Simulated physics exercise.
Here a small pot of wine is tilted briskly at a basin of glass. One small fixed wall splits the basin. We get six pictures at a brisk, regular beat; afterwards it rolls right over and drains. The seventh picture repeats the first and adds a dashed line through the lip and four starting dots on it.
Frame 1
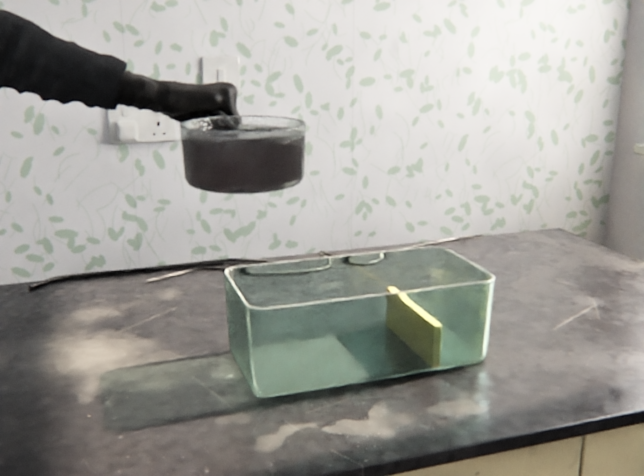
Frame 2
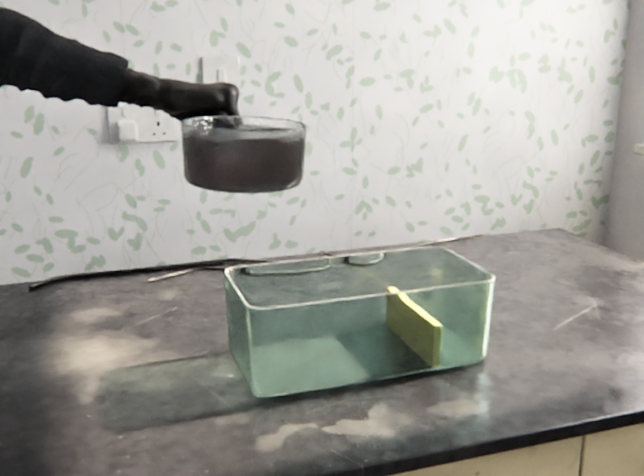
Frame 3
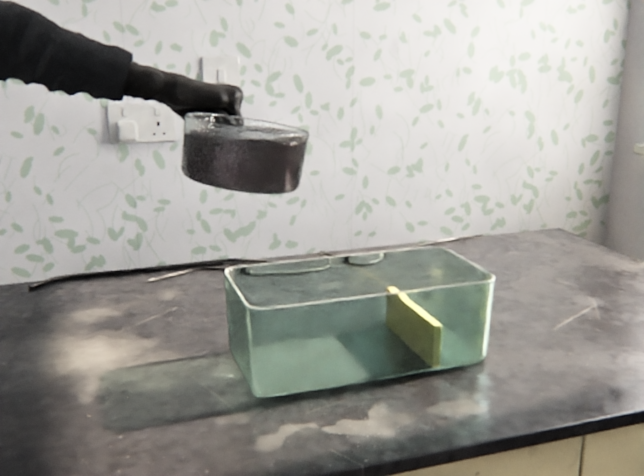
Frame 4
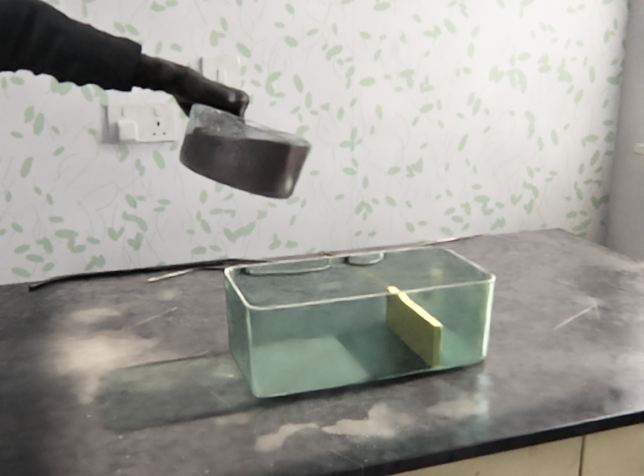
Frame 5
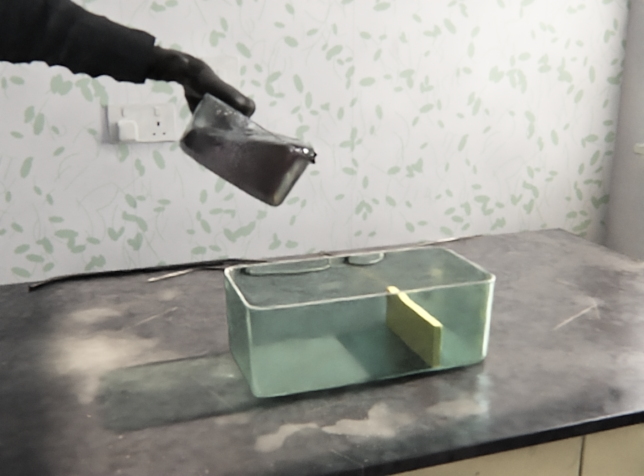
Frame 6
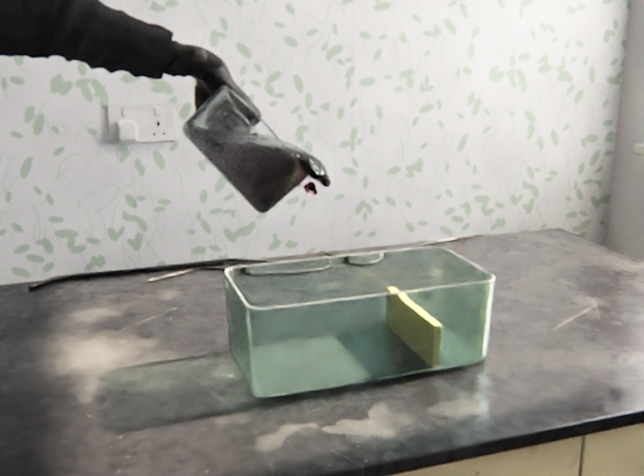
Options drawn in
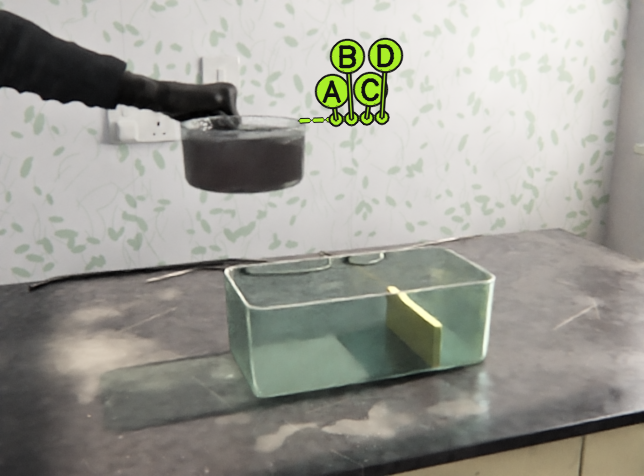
A dark-gloved hand held a small clear pot of dark wine above a glass basin with a yellow divider, then tilted it steeply to the right until wine slipped over its lip.
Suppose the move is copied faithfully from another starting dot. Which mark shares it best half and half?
I would pick spot D.
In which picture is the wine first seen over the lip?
In picture 4.
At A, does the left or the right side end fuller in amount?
The left side.
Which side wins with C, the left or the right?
More ends on the left.
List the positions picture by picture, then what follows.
The first frame shows upright, lip at (300, 120); basin from (251, 396) to (484, 358); top of the wall at (412, 305); nothing has left yet.
The second frame shows tipped about 2°, lip at (301, 123); nothing has left yet.
The third frame shows tipped about 10°, lip at (304, 130); nothing has left yet.
The fourth frame shows tipped about 21°, lip at (306, 142); wine is over the lip, down to (306, 142).
The fifth frame shows tipped about 34°, lip at (306, 157); wine is over the lip, down to (311, 160).
The sixth frame shows tipped about 50°, lip at (302, 174); wine is over the lip, down to (311, 191).
In lime, A at (336, 119); B at (351, 118); C at (366, 118); D at (381, 117).
With A, about 87 % ends left of the wall and 5 % right of it; 8 % is lost outside.
With B, about 81 % ends left of the wall and 8 % right of it; 11 % is lost outside.
With C, about 69 % ends left of the wall and 23 % right of it; 8 % is lost outside.
With D, about 50 % ends left of the wall and 39 % right of it; 11 % is lost outside.
